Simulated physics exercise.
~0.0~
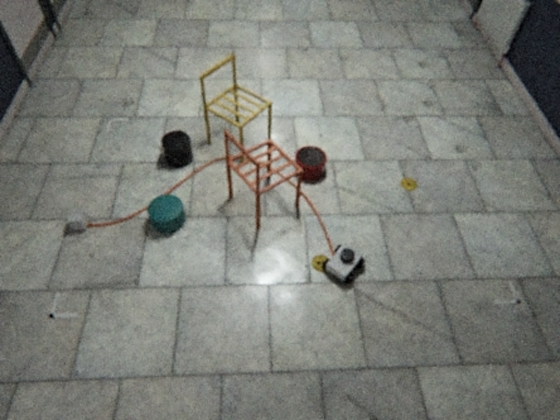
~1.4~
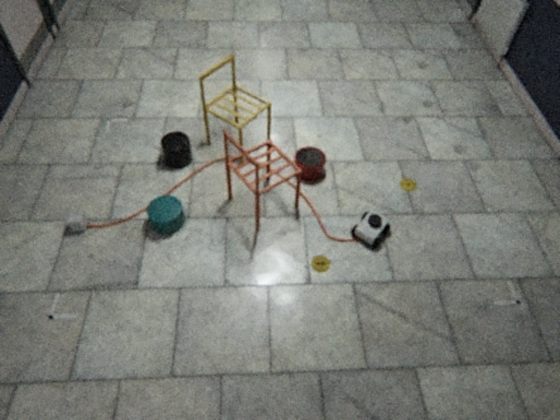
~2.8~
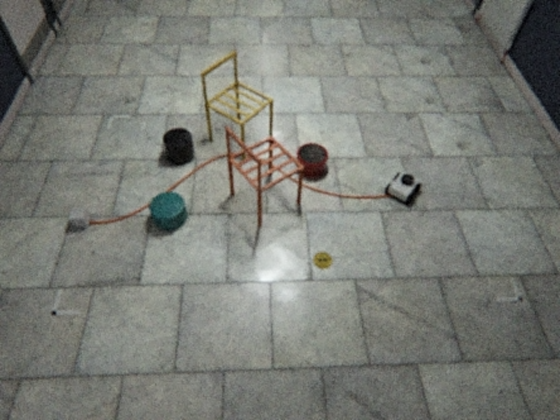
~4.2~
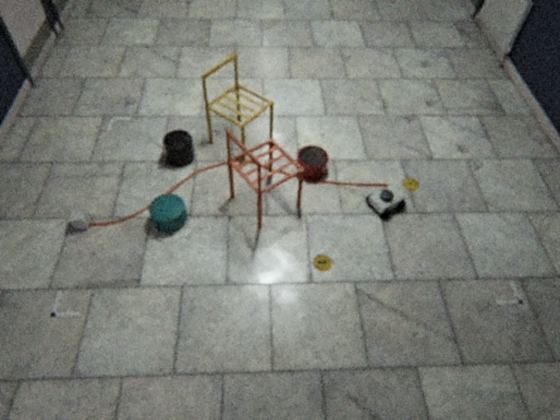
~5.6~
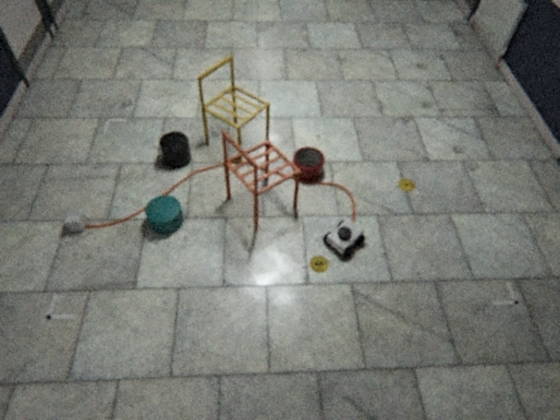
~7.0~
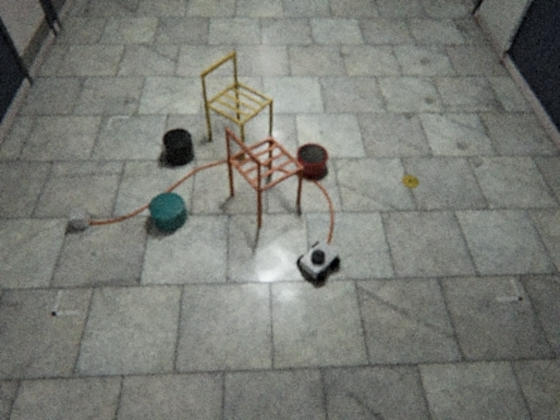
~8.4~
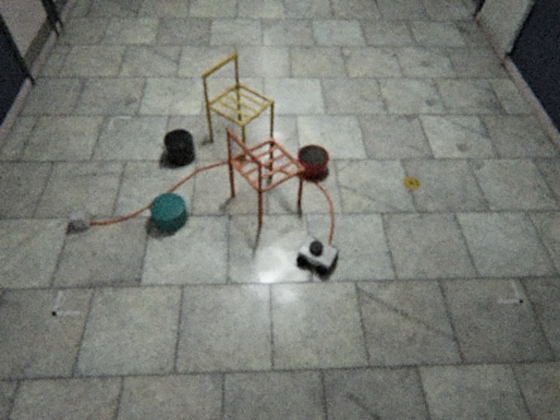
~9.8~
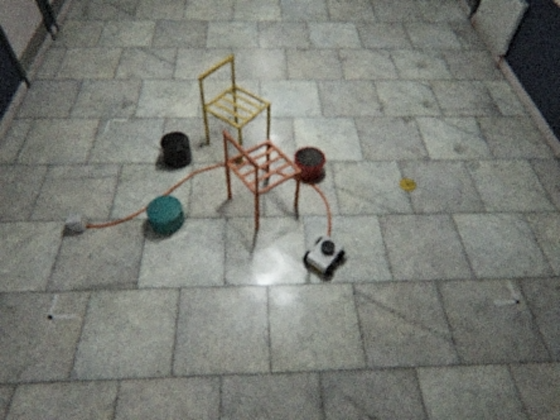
An orange chair stands still as a corded cart rolls right, returns left and stops.
